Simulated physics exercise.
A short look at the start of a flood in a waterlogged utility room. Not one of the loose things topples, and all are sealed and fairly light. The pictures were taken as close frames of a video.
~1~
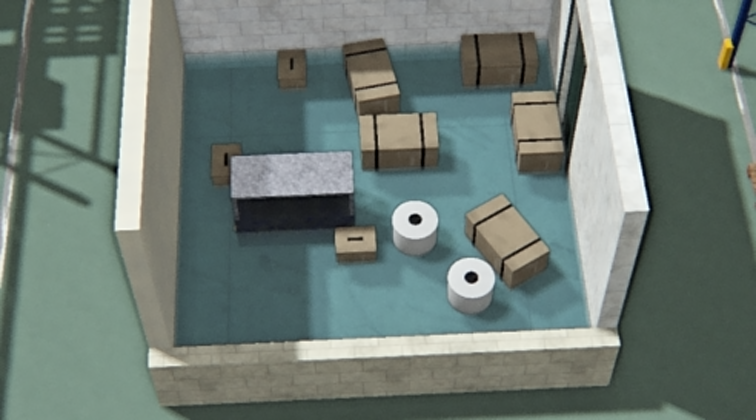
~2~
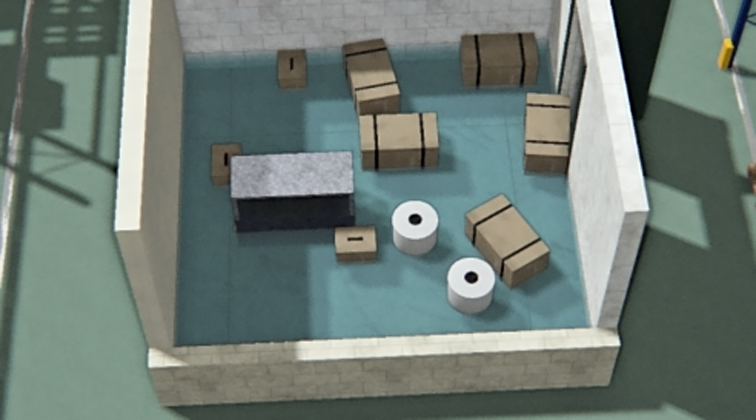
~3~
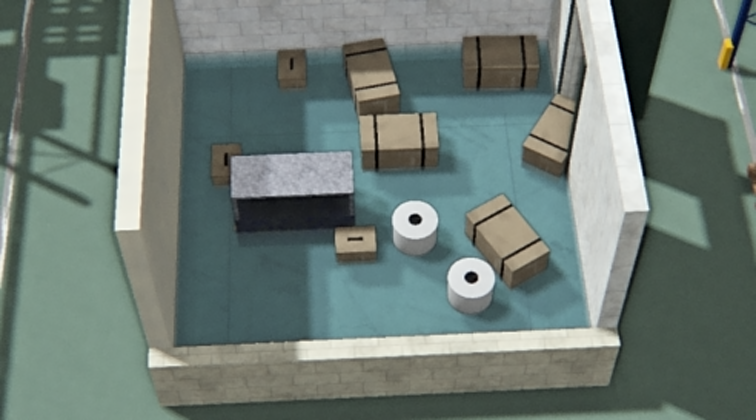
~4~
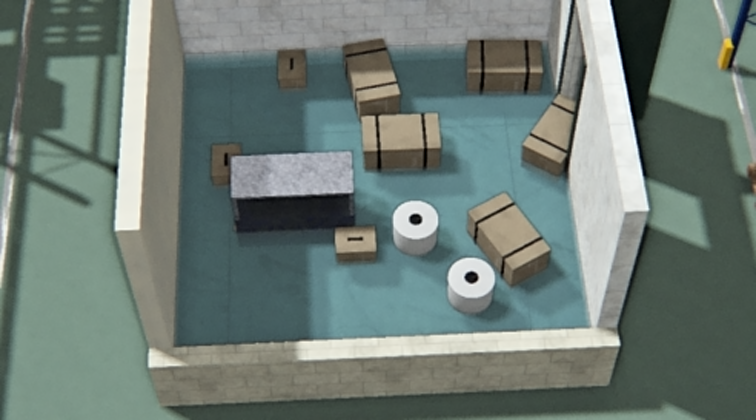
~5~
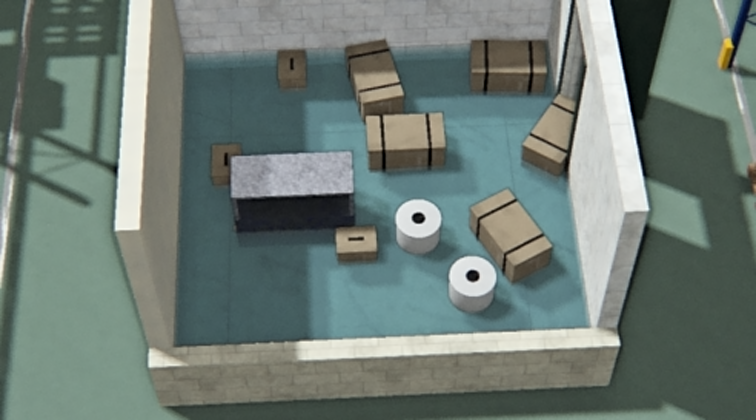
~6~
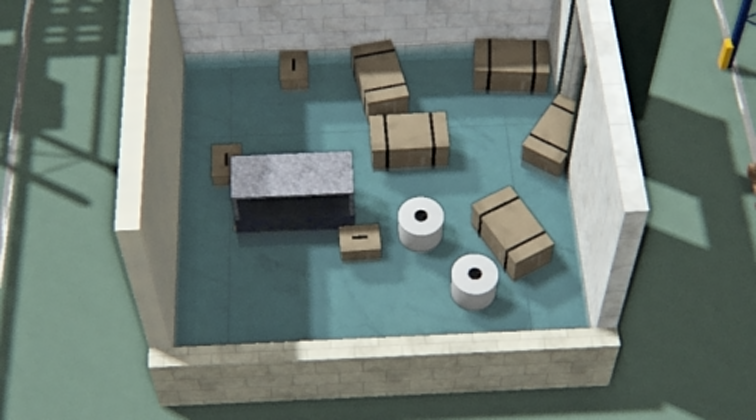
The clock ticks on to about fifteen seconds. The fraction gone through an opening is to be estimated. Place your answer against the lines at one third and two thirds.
It sits short of the one-third line.
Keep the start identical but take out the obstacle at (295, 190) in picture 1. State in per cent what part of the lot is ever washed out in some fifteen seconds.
I'd put it at around 10 percent.
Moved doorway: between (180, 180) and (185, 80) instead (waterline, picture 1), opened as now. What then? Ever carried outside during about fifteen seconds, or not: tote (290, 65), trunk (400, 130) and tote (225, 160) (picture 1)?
The three give escape, escape and escape, in that order.
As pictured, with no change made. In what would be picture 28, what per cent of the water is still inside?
Close to 80 percent of it stays.
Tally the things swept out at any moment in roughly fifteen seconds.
That works out to 0.
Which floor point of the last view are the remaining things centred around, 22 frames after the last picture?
Centre of the remaining clutter: Around (444, 176).
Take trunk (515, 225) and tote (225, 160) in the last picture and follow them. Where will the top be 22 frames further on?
(542, 193) and (253, 157), roughly.
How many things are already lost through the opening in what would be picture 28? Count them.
0 in all.
A moment on, 0 of 10 are out; 10 afloat.
Next, 0 of 10 are out; 10 afloat.
Later, 0 of 10 are out; 10 afloat.
In the end, 0 of 10 are out; 9 afloat.
